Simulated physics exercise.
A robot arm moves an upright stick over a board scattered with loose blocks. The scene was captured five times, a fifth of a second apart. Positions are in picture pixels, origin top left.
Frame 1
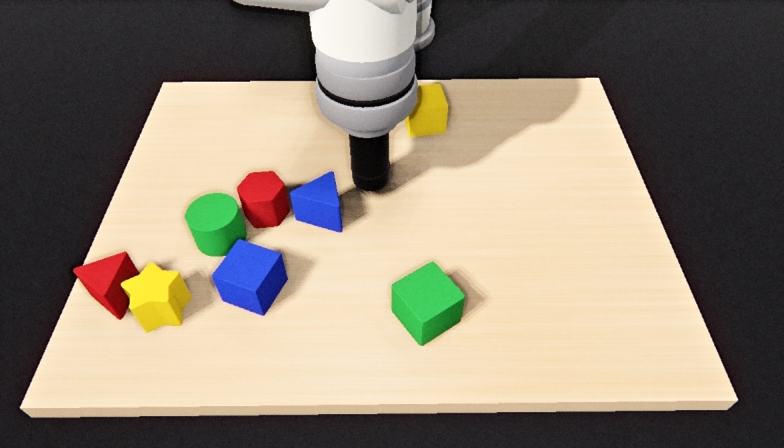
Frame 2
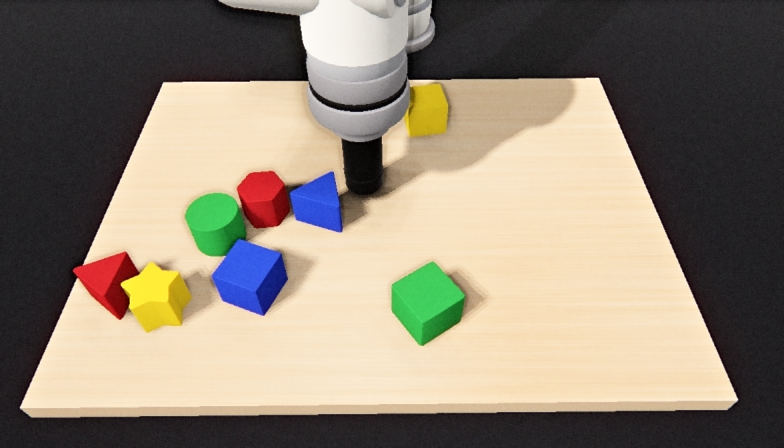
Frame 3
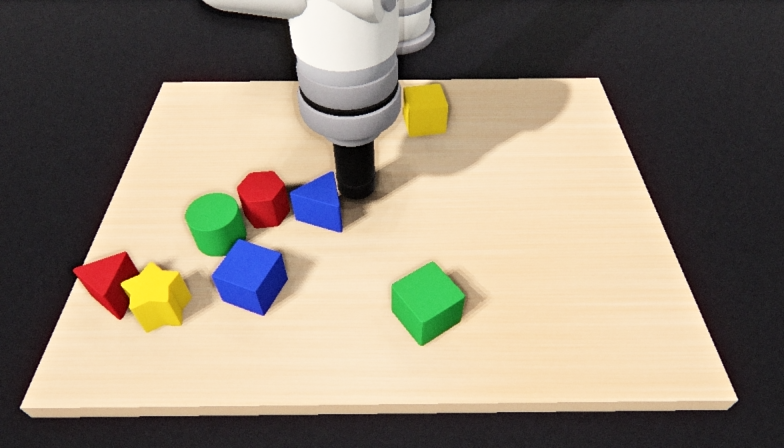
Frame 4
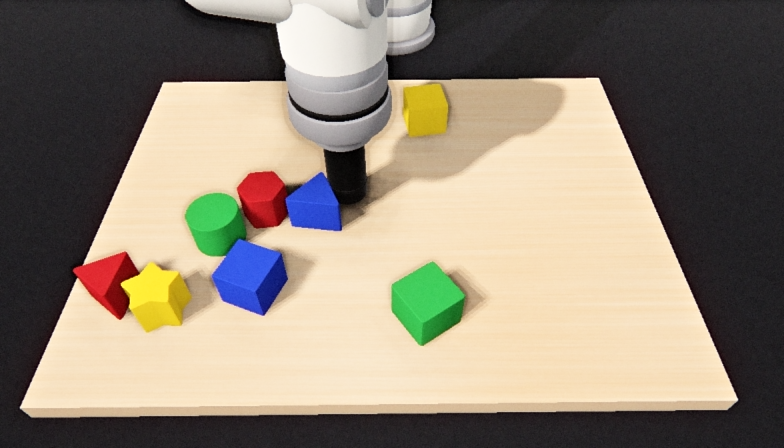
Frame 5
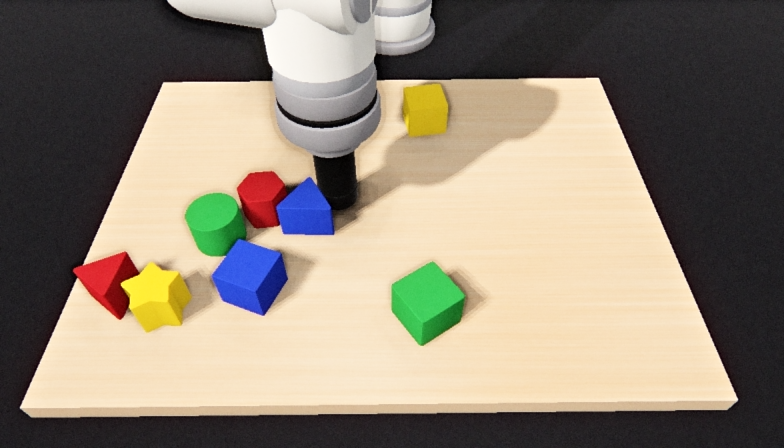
The robot arm moves its black stick left and slightly forward, nudging the blue triangular block.
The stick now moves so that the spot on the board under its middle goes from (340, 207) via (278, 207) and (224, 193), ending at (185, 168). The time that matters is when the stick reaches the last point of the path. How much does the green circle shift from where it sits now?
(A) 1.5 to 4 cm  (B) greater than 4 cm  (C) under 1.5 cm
A.
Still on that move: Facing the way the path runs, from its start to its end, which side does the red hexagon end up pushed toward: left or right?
Answer: Leftward.
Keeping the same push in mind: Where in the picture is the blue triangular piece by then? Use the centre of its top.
If I read the scene right, the answer is (271, 211).
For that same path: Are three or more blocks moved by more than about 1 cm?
It seems so.
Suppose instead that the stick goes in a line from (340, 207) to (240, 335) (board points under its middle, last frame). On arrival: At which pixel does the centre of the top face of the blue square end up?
My estimate: (179, 307).
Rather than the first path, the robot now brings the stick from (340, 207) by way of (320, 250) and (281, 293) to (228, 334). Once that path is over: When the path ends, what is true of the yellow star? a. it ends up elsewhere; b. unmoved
I'll go with a - it ends up elsewhere.
The first path, step by step. One third of the way, stick at (276, 197); green circle at (192, 218); red hexagon at (228, 188); blue triangular piece at (272, 211), turned 35° anticlockwise.
Two thirds of the way, stick at (220, 182); green circle at (178, 225); red hexagon at (183, 189), turned 80° anticlockwise; blue triangular piece at (271, 211), turned 40° anticlockwise.
At the end, stick at (181, 158); green circle at (178, 225); blue square unmoved; red hexagon at (182, 189), turned 80° anticlockwise; blue triangular piece at (271, 211), turned 40° anticlockwise.
